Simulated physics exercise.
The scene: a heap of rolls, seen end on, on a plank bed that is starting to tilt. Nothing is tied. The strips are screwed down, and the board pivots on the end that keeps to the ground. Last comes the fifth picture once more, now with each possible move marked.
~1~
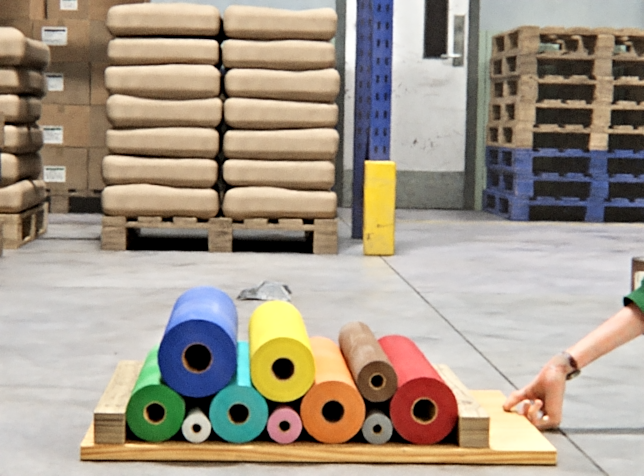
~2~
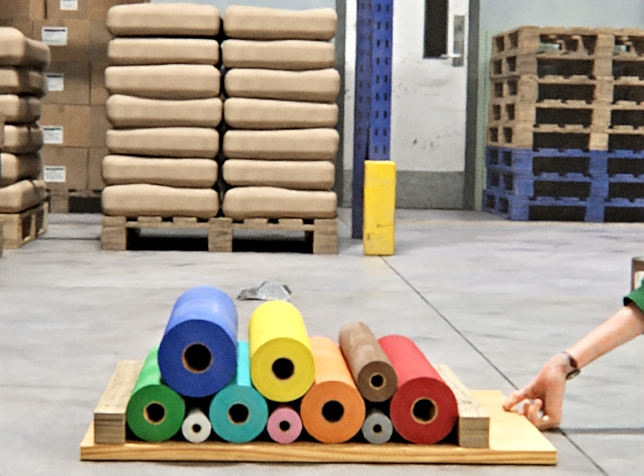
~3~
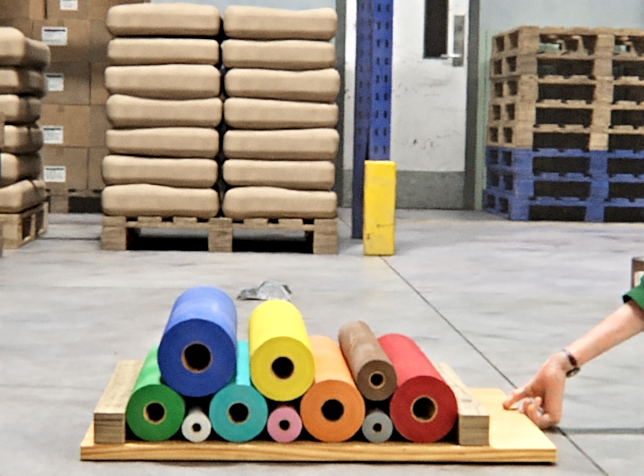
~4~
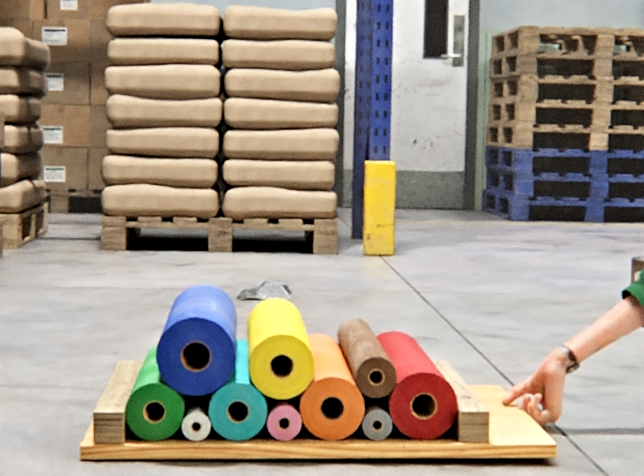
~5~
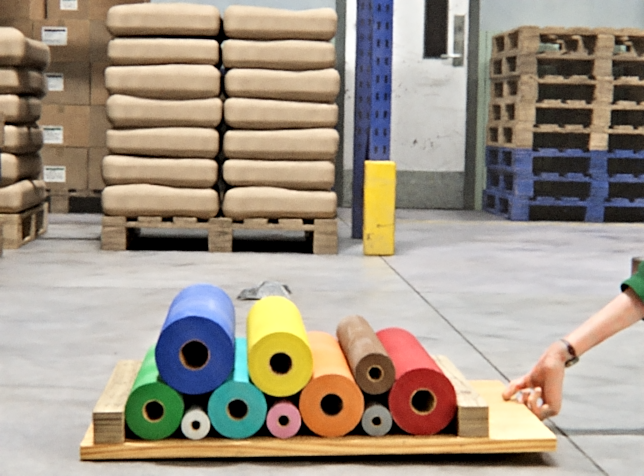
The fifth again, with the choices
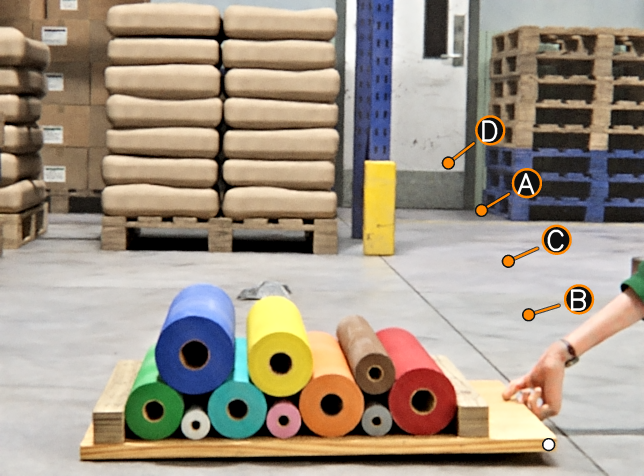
The clip opens on a stack of colourful rolls, seen end on, between two wooden strips on a board on a warehouse floor, with a hand at its right end. The hand then raises that end very slightly, tilting the board, while the rolls keep their arrangement.
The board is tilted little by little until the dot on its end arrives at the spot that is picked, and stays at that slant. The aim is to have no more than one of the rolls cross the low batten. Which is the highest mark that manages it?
Lift it to D and no more.
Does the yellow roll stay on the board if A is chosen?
The yellow roll: Yes.
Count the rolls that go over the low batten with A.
It comes to none.
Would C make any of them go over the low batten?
At C: No.
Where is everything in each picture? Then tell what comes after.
Pink roll (285, 426); orange roll (333, 411), in the first frame.
Red roll (424, 410), in the second frame.
Board (313, 406); red roll (424, 409); white roll (197, 427), in the third frame.
Board (312, 404); green roll (154, 412); turquoise roll (238, 411); white roll (196, 426), in the fourth frame.
Board (312, 401); green roll (154, 411); white roll (195, 425), in the fifth frame.
On the marked copy, A at (481, 210); B at (528, 315); C at (509, 261); D at (448, 163); the white dot at (549, 445).
Taking D. A third of the way, board at 21°.
Two thirds of the way, board at 39°.
When it is over, board at 39°, one over the low batten (blue).
As for the rest, A none over the low batten; B none over the low batten; C none over the low batten.
